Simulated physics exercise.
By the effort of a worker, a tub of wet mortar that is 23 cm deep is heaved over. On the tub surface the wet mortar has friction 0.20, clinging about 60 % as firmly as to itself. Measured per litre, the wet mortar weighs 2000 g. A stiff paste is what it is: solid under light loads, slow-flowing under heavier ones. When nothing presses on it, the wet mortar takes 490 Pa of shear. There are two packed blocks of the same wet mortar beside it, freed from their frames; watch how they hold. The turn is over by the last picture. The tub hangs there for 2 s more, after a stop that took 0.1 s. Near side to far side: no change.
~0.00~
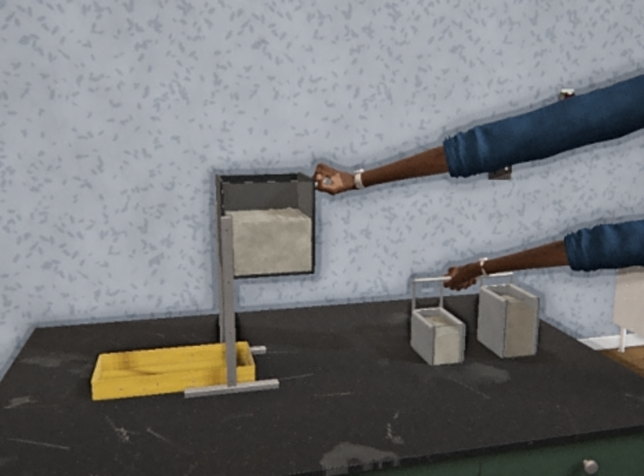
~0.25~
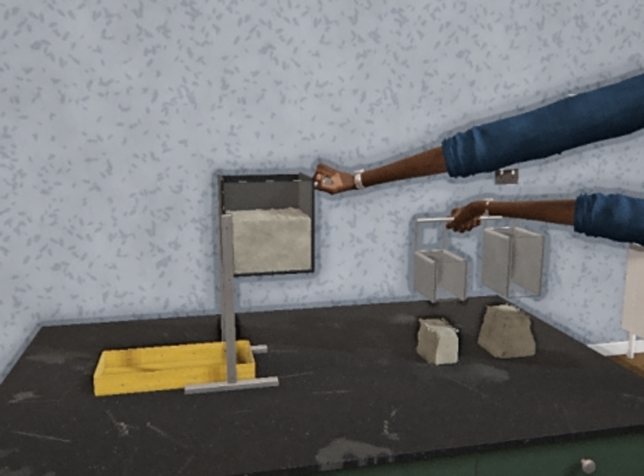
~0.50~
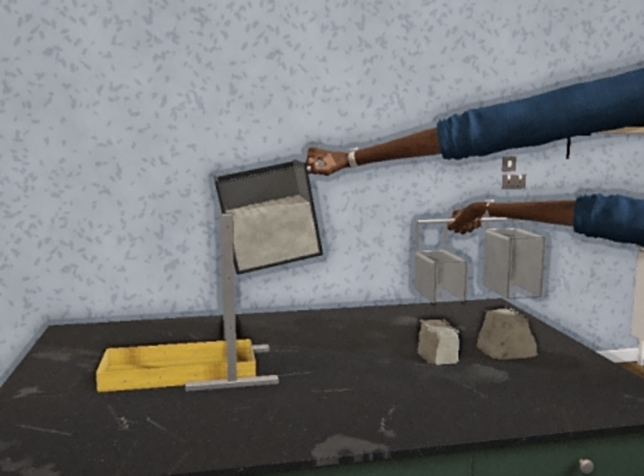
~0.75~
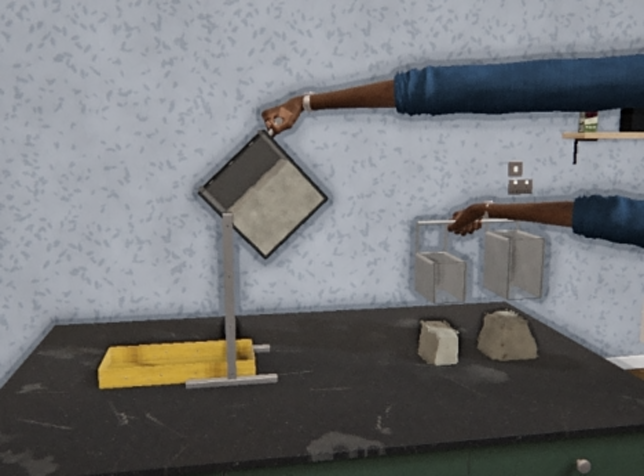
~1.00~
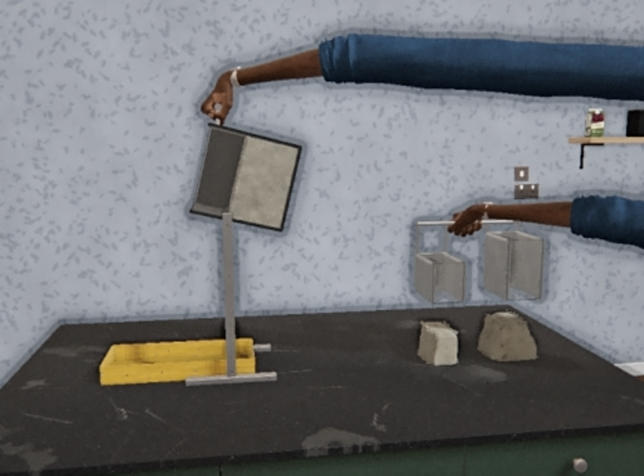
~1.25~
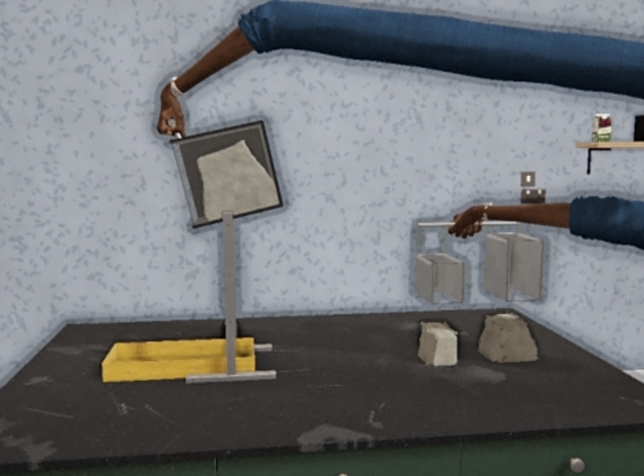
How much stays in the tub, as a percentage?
48 %.
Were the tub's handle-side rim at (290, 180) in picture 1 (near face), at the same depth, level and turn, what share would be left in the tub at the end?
70 %, roughly.
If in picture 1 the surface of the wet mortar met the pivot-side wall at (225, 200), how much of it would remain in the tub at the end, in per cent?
About 35 %.
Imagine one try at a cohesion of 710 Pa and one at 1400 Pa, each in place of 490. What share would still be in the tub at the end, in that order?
The answers, in order, are 50 % and 100 %.
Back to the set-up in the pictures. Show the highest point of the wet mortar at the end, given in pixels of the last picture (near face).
The highest point sits at around (248, 187).
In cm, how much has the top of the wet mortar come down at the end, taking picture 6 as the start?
The top ends up some 12 cm below its level in the last picture.
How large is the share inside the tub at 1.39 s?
I'd put it close to 80 %.
By 1.39 s, the tub is at 103 degrees and holds 81 %.
By 1.56 s, the tub is at 103 degrees and holds 49 %.
By 1.73 s, the tub is at 103 degrees and holds 48 %.
By 1.90 s, the tub is at 103 degrees and holds 48 %.
By 3.25 s, at the end, the tub is at 103 degrees and holds 48 %.
